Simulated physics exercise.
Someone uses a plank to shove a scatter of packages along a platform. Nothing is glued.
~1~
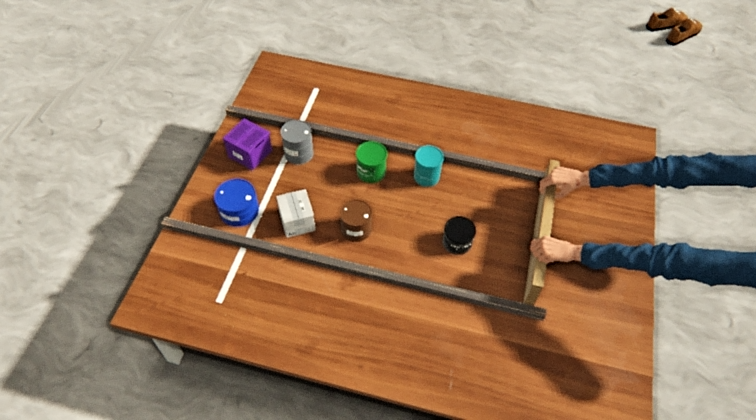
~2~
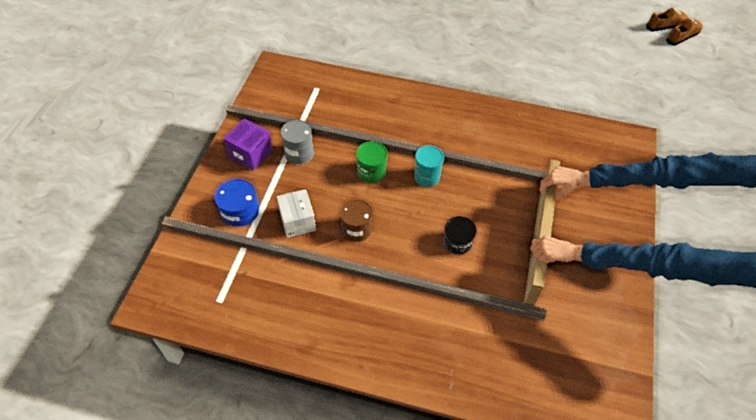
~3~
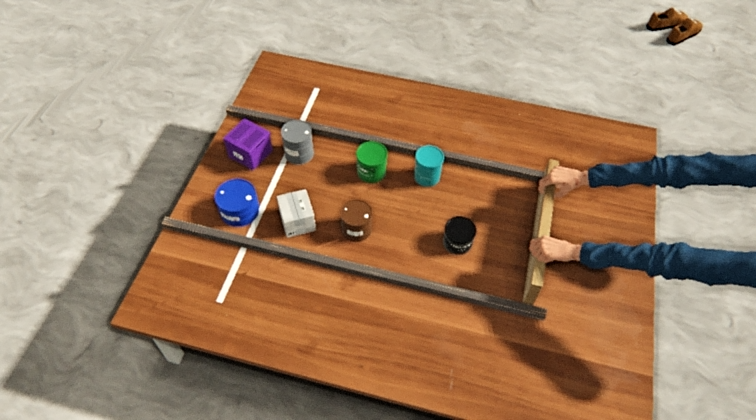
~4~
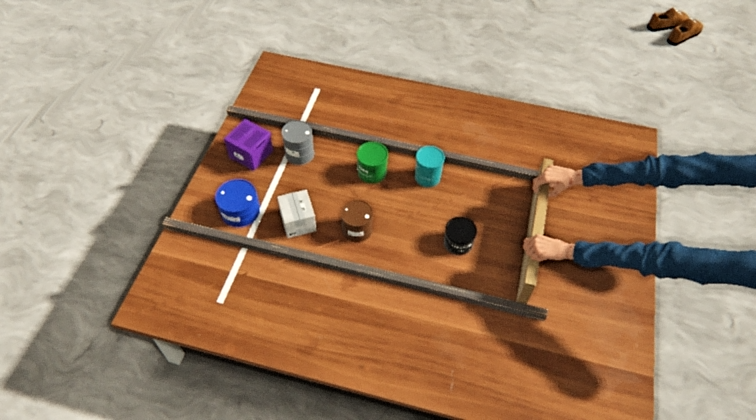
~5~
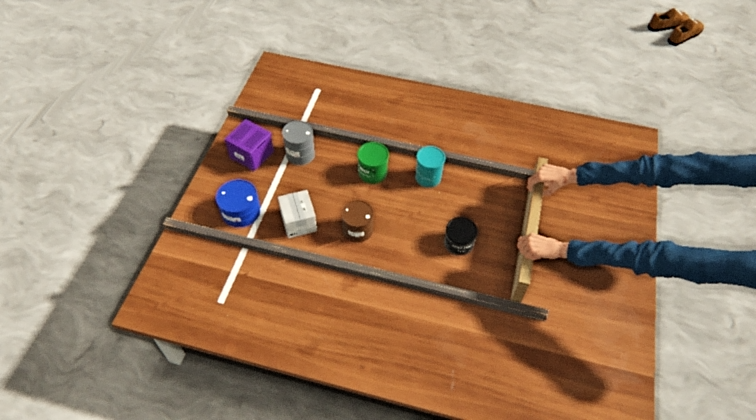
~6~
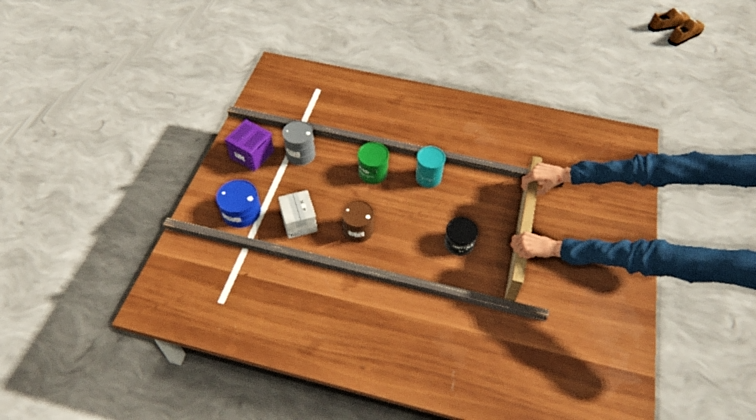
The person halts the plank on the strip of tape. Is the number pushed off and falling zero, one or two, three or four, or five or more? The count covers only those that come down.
It is zero.
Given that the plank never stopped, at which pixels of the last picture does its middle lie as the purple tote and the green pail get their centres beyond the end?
Its middle is about (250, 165) and about (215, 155).
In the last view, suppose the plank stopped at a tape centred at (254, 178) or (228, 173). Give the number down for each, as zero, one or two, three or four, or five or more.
First tape: Either one or two; second tape: 3 or 4.
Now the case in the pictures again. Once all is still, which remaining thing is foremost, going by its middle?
It's the blue canister that ends nearest.
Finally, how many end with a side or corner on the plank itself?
The number is 4.
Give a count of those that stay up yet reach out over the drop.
I'd put it at 2.
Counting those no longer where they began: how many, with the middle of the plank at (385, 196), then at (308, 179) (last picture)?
First 4, then 8.
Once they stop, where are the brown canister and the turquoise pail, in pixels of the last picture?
Near (243, 207) and (280, 133).
Soon after, none off yet; purple tote at rest near (250, 146); blue canister at rest near (239, 204); grey canister at rest near (299, 143).
Then, none off yet; purple tote at rest near (250, 146); blue canister moved a little near (229, 201); grey canister moved a little near (294, 143).
At rest, the number that fall off is zero.
